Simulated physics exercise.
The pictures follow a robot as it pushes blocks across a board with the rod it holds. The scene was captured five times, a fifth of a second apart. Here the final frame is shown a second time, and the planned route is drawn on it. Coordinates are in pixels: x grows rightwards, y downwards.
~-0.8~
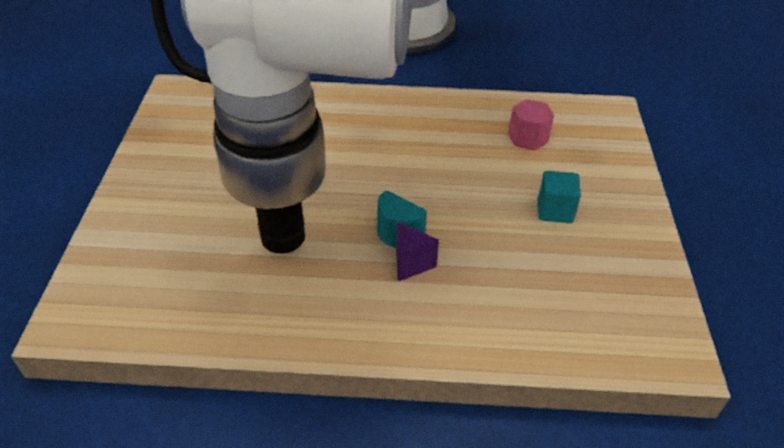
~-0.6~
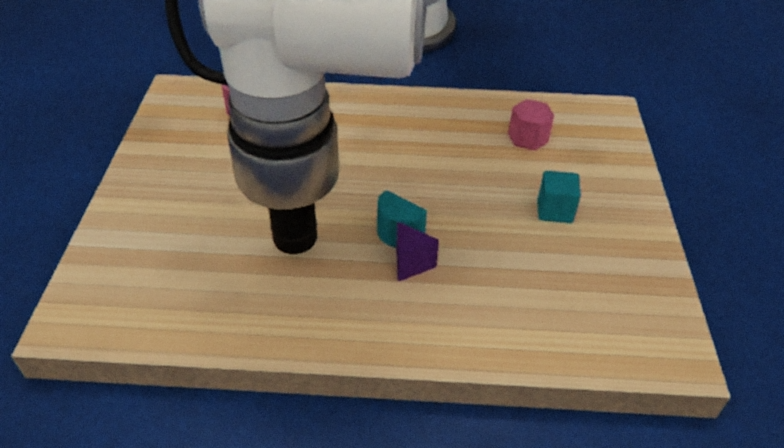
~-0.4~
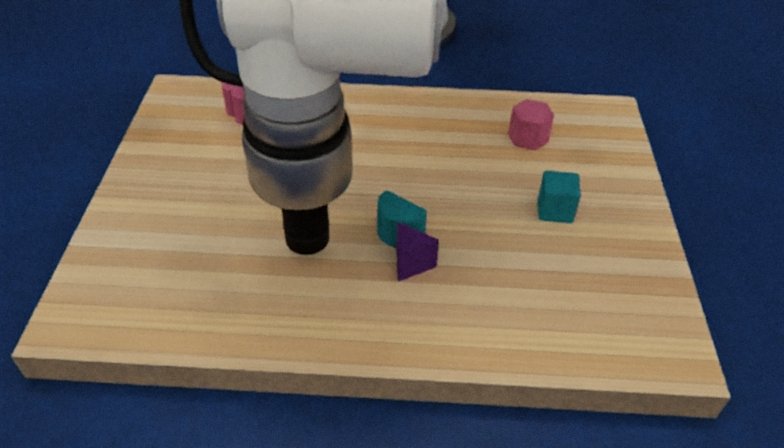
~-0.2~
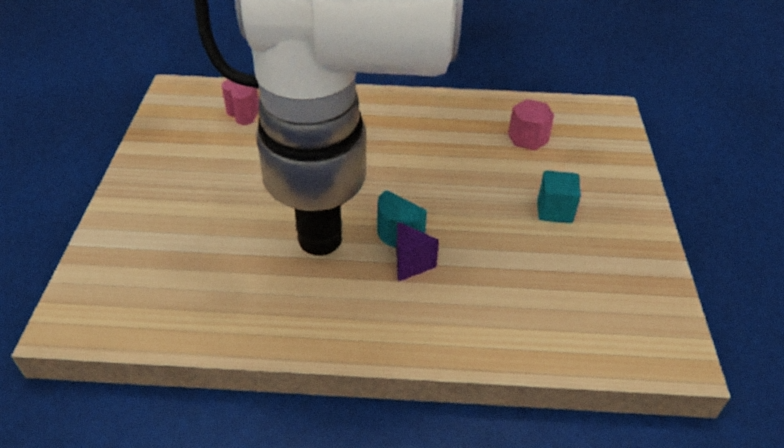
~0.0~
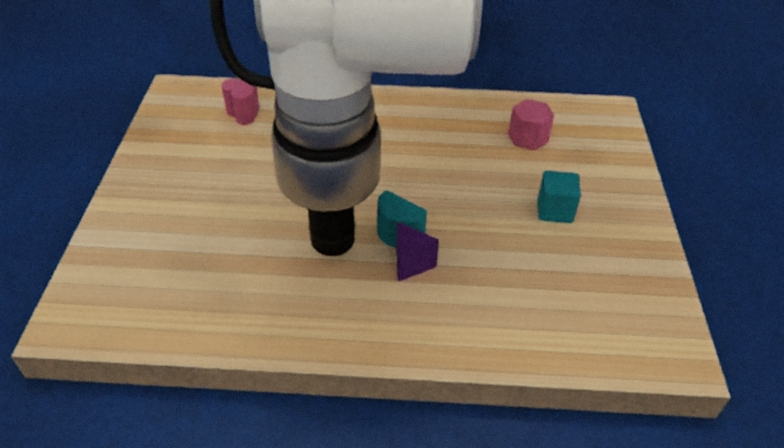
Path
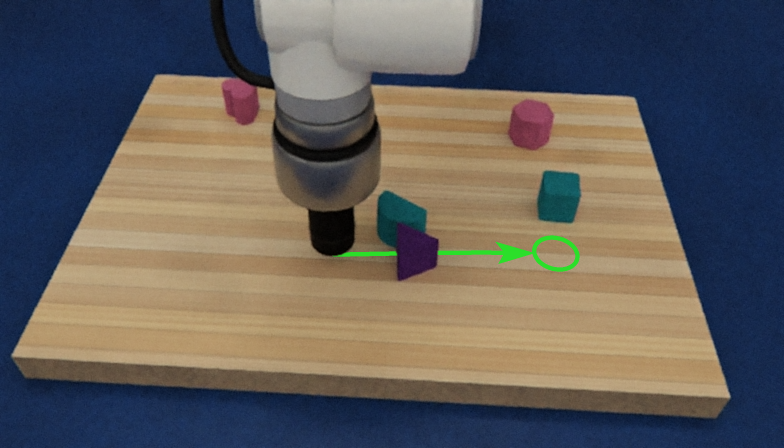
A robot arm with a black rod slid slowly a short way right over a wooden board, uncovering a pink piece at the back left, while the turquoise, purple and pink blocks stayed still.
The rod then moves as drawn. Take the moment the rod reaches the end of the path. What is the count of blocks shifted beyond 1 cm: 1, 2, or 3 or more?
My guess is two.
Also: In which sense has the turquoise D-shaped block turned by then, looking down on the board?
Verdict: Counterclockwise.
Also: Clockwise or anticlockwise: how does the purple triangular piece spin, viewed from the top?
The purple triangular piece rotates clockwise.
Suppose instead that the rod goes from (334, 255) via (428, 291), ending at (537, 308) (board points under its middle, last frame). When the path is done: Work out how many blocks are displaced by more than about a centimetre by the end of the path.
That makes 1 block.
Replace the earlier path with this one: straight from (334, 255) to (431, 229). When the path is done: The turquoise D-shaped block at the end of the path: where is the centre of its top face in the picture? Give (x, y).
It is at (465, 186).
Drawn move, from (334, 255) directly to (556, 253).
The first path, step by step. One third of the way, rod (410, 240); turquoise D-shaped block (424, 198), turned 55° anticlockwise; purple triangular piece (440, 244), turned 50° clockwise.
Two thirds of the way, rod (485, 239); turquoise D-shaped block (427, 197), turned 60° anticlockwise; purple triangular piece (470, 253), turned 90° clockwise.
At the end, rod (559, 240); turquoise D-shaped block (427, 197), turned 60° anticlockwise; purple triangular piece (470, 253), turned 90° clockwise; turquoise square block still.
